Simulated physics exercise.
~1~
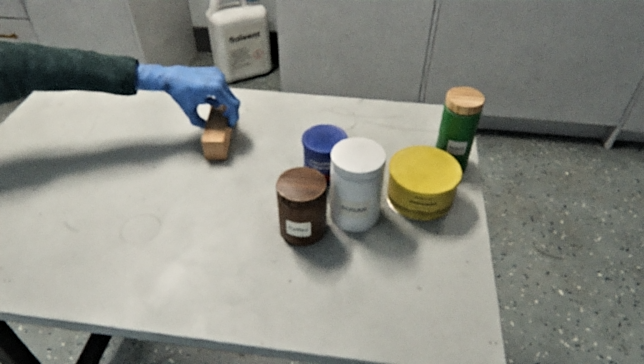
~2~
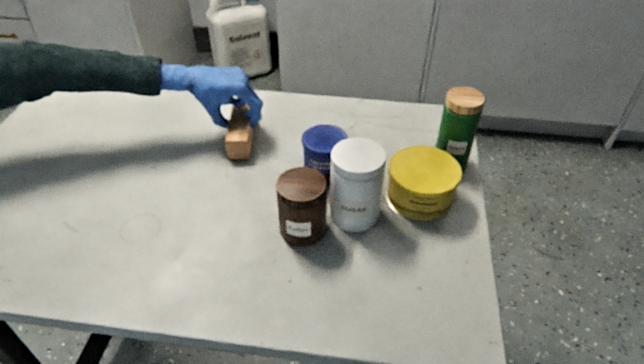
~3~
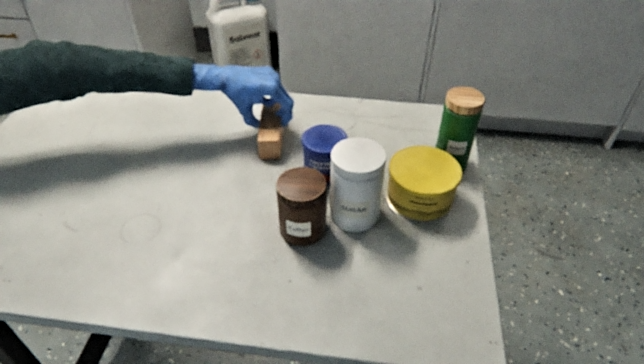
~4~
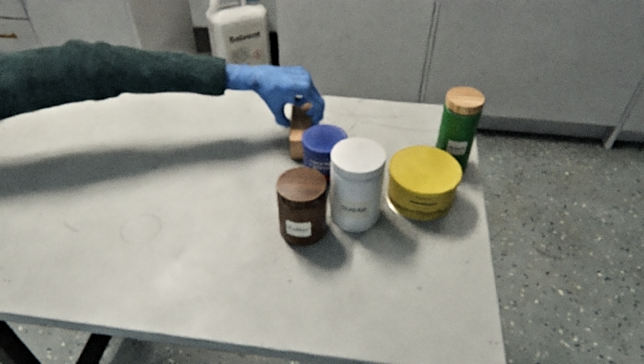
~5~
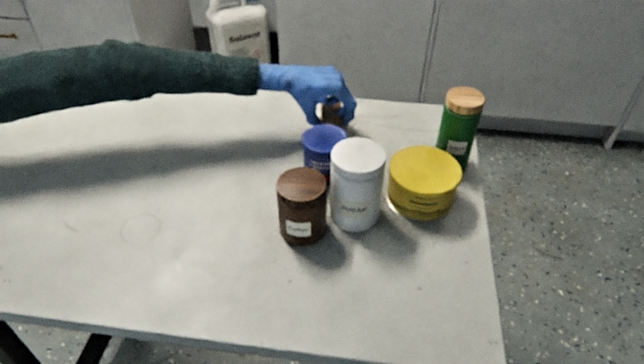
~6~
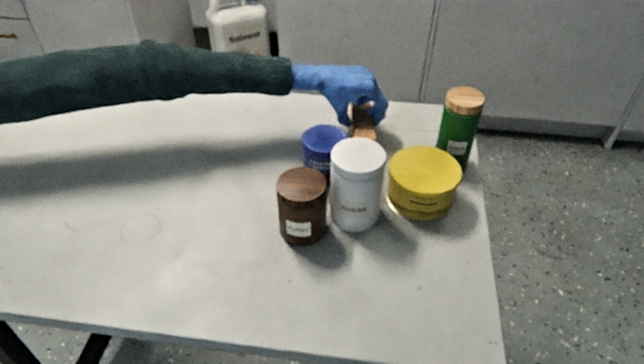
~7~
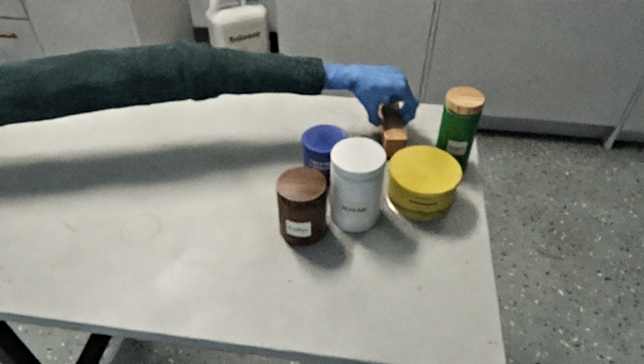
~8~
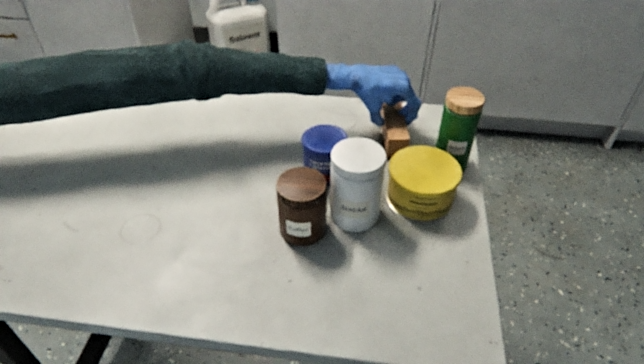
In a room with grey cabinets and a speckled floor, a pale table is seen from above at an angle. Near its right end stand a brown jar, a blue tin, a tall white jar, a yellow tub and, at the far right, a green jar with a wooden lid. A blue-gloved hand in a dark green sleeve holds a small wooden block to their left. The hand slides it steadily right, passing behind the blue tin and white jar. It stops just short of the green jar, still gripping the block, and all five containers remain in place.
